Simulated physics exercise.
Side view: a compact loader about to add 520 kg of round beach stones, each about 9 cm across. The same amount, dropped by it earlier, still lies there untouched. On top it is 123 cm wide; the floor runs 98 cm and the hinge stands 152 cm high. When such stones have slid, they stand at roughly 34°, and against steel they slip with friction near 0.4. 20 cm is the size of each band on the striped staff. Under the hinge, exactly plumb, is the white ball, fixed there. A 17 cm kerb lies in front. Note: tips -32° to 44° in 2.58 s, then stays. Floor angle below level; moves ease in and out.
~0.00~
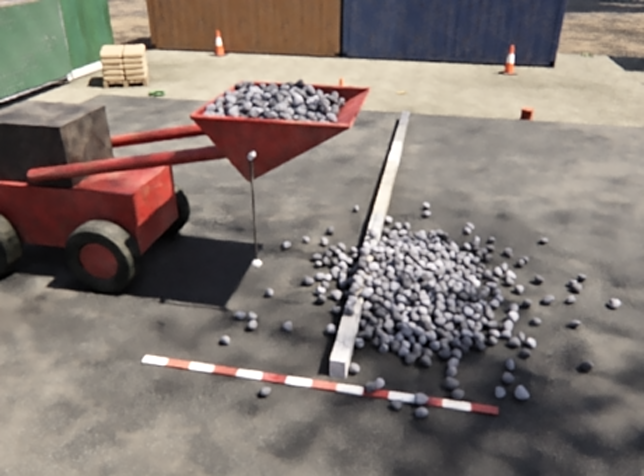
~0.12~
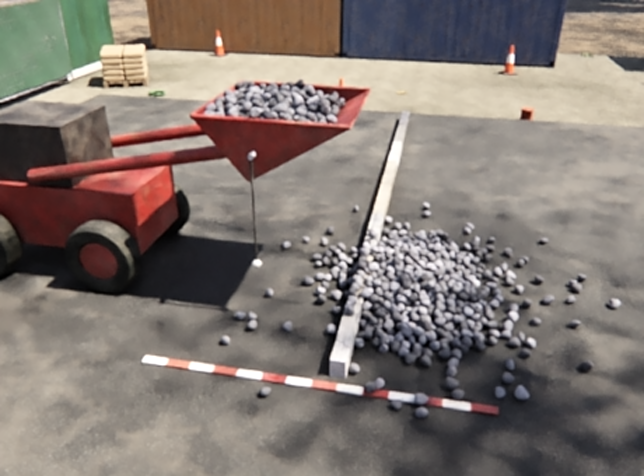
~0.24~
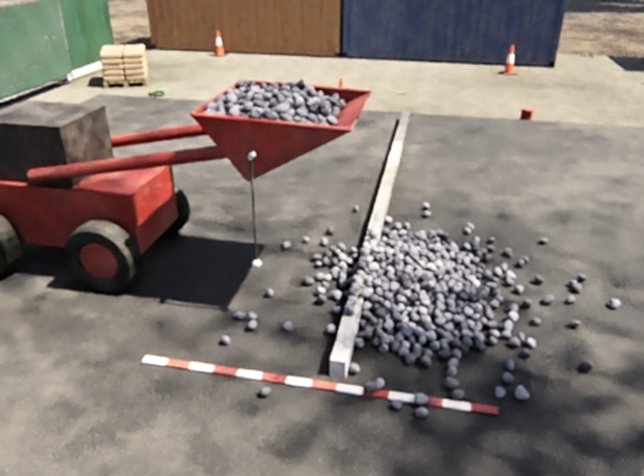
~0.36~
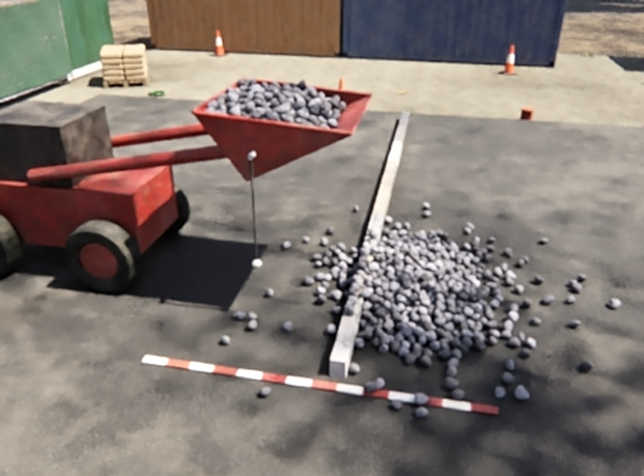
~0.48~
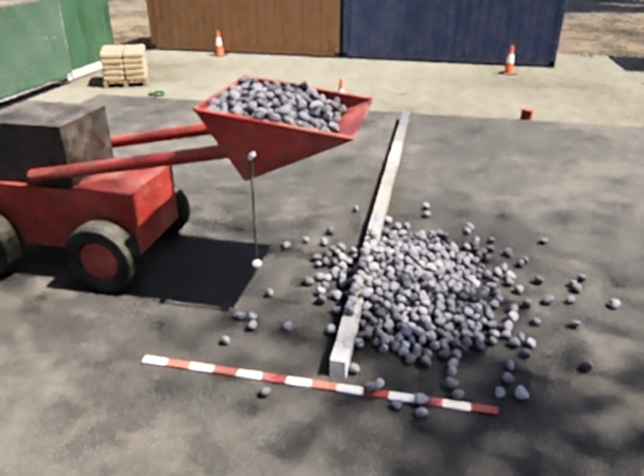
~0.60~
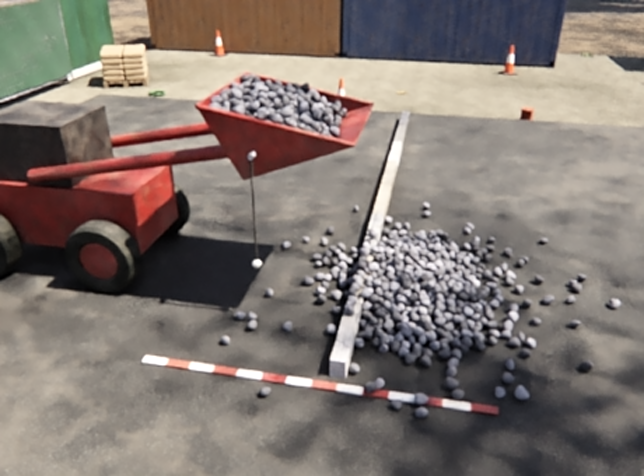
Red loader bucket heaped with round grey stones slowly tilting forward, its lip dipping slightly, beside a pile lying across a kerb.
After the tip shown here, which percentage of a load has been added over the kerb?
Roughly 67 out of 100.
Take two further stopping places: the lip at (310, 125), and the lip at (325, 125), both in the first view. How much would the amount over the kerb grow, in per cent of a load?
The first would add around 15 per cent, the second around 35 per cent.
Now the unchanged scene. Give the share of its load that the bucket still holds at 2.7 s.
0 % still inside.
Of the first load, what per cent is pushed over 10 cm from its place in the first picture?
15 %.
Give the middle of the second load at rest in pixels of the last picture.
I'd point to about (385, 274).
After 1.9 s the floor is at 32°; in per cent of one load, 73 in the bucket, 31 on this side of the kerb, 96 over the kerb; the foremost stones are at (577, 295).
After 2.7 s the floor is at 44°; in per cent of one load, 0 in the bucket, 50 on this side of the kerb, 150 over the kerb; the foremost stones are at (577, 295).
After 3.0 s the floor is at 44°; in per cent of one load, 0 in the bucket, 44 on this side of the kerb, 156 over the kerb; the foremost stones are at (577, 295).
After 5.8 s the floor is at 44°; in per cent of one load, 0 in the bucket, 43 on this side of the kerb, 156 over the kerb; the foremost stones are at (577, 295). Net gain over the kerb, 67.
